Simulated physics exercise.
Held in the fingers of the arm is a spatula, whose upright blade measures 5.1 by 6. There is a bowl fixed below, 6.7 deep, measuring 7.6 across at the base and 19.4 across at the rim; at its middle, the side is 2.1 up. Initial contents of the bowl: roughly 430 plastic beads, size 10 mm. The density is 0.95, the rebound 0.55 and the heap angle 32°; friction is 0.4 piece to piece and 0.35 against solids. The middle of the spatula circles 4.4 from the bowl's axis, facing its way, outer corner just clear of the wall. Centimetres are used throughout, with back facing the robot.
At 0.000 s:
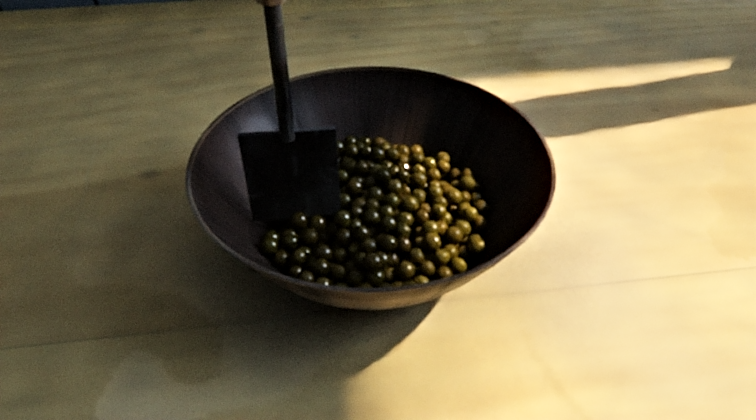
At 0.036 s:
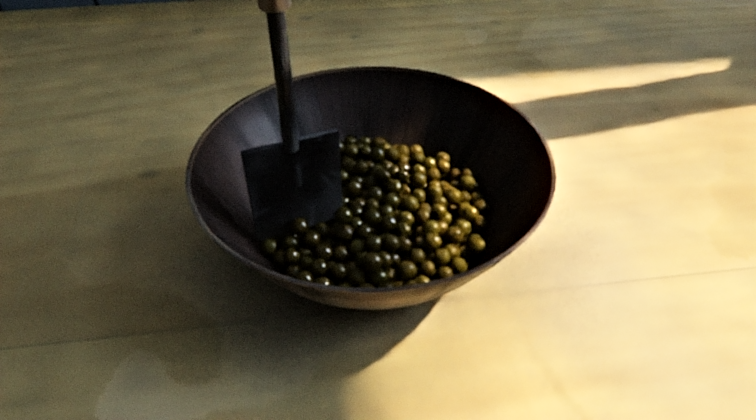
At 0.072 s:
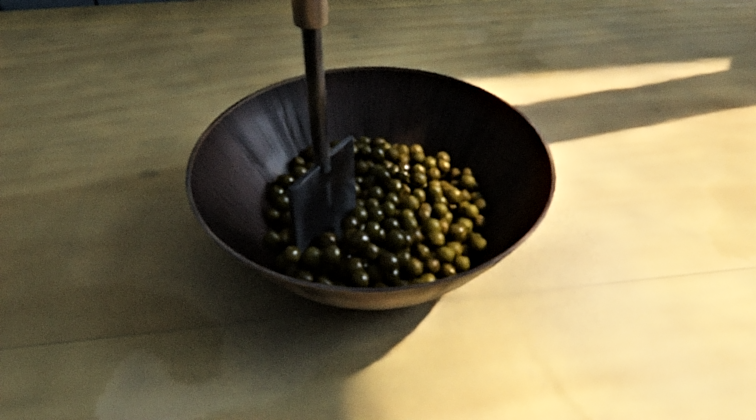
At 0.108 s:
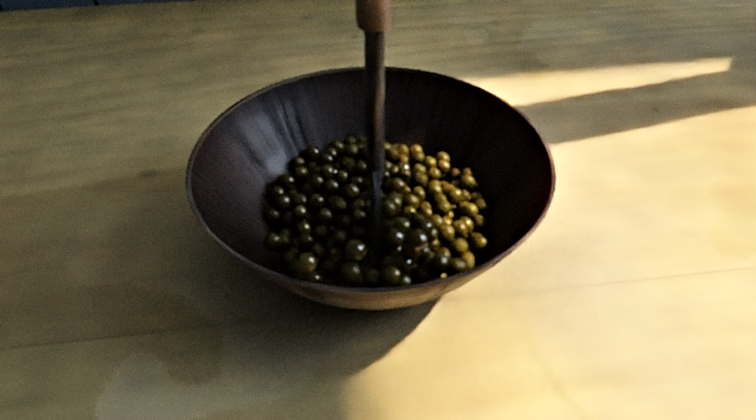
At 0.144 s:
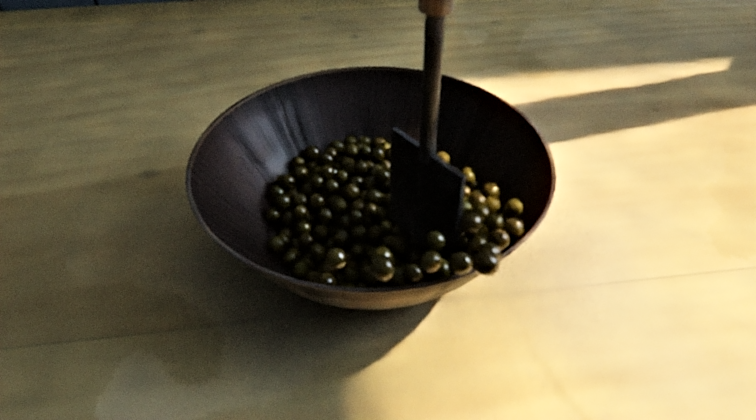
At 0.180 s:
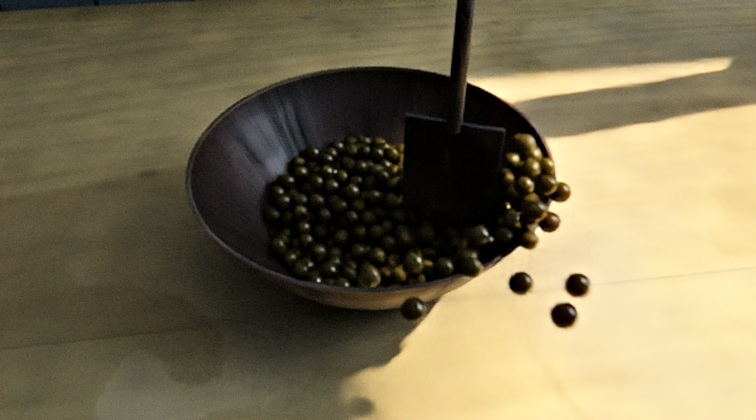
The video shows a spatula with a square dark blade sweeping from left to right through glossy olive-green beads in a dark bowl on a wooden table, pushing them rightward until several go over the rim.
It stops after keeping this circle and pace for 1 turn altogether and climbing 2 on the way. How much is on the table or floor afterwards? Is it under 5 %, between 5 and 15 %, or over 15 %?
Between 5 and 15 %.
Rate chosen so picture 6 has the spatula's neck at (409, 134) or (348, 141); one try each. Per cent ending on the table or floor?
Well, about 0 percent the first time and about 0 percent the second.
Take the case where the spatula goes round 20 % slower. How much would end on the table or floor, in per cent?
Estimate: Near 5 in a hundred.
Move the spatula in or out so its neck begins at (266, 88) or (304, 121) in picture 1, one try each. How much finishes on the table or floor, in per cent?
Around 0 per cent on the first try, around 15 per cent on the second.
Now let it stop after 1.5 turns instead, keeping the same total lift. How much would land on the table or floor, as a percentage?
I'd expect around 10 per cent.
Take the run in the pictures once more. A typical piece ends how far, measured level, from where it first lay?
Some 0 centimetres or so.
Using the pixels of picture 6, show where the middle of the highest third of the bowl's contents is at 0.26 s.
Around pixel (405, 158).
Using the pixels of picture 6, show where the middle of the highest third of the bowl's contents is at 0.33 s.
(375, 169).
After 0.26 s, 230° round, highest piece 10 above the table; 409 in the bowl, 2 on the table or floor, 19 in flight or on the tool.
After 0.33 s, 304° round, highest piece 9 above the table; 397 in the bowl, 18 on the table or floor, 15 in flight or on the tool.
After 0.57 s, 0° round, highest piece 4 above the table; 393 in the bowl, 37 on the table or floor.
After 1.27 s, 0° round, highest piece 4 above the table; 393 in the bowl, 37 on the table or floor.
At rest, 393 in the bowl, 37 on the table or floor. That is 9 % on the table or floor.
